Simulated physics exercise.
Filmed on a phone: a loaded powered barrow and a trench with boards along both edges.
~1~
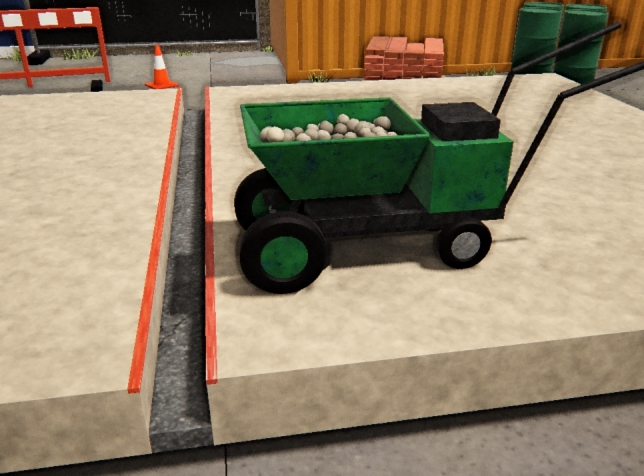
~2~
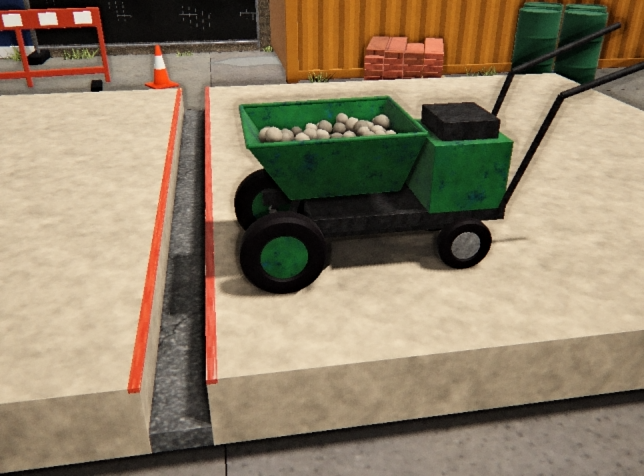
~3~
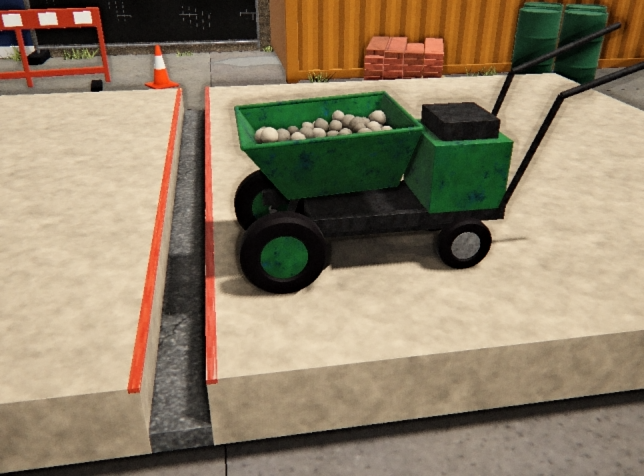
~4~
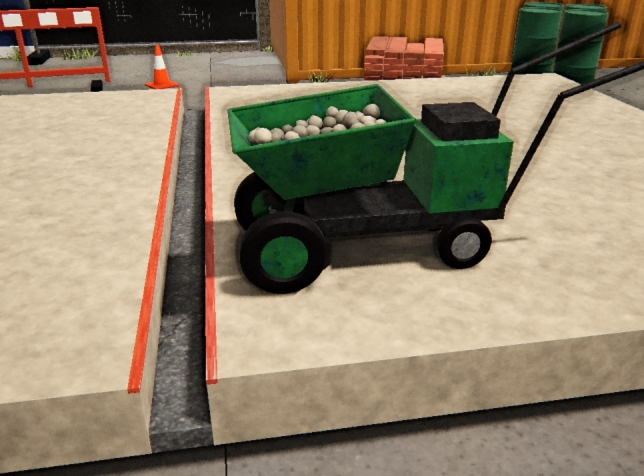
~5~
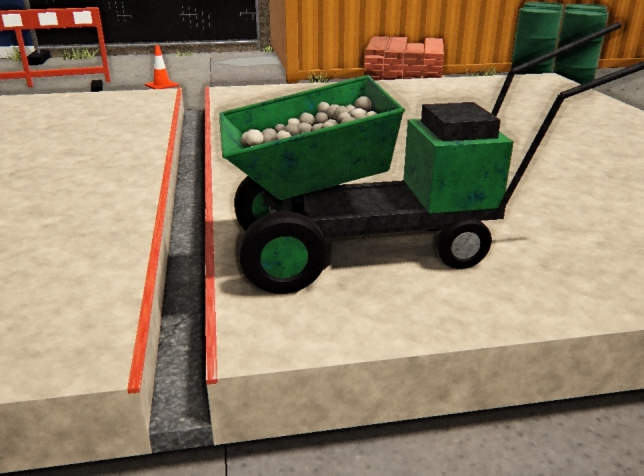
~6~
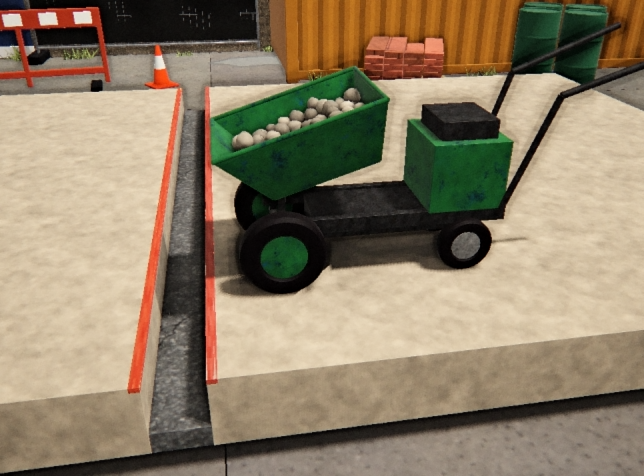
At the start, a green powered barrow loaded with round, pale stones stands beside a narrow trench edged with orange-red boards, its skip level. The skip then tilts gradually toward the trench on the left, its rear rising clearly, while the wheels stay still and the stones remain inside.
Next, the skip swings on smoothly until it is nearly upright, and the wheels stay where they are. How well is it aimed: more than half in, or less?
It catches under half.
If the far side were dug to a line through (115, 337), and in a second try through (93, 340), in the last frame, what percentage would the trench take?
Near 70 % and 90 %.
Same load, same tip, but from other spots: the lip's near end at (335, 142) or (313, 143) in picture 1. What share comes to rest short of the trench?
Roughly 20 per cent, and 0 per cent.
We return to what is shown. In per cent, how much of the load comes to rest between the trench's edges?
Near 30 %.
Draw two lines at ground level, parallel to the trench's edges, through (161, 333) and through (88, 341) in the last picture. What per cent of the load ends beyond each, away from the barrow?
In turn 70 and 30 in a hundred.
Shortly afterwards, skip tipped steeply; the whole lot in the skip.
Next, skip tipped right over; the bulk in the skip; only a few in or heaped over the trench; a little beyond it; only a few falling.
Some moments later, skip tipped right over; a little in the skip; a little in or heaped over the trench; near two thirds beyond it.
In the end, skip tipped right over; only a few in the skip; near a quarter in or heaped over the trench; near two thirds beyond it.
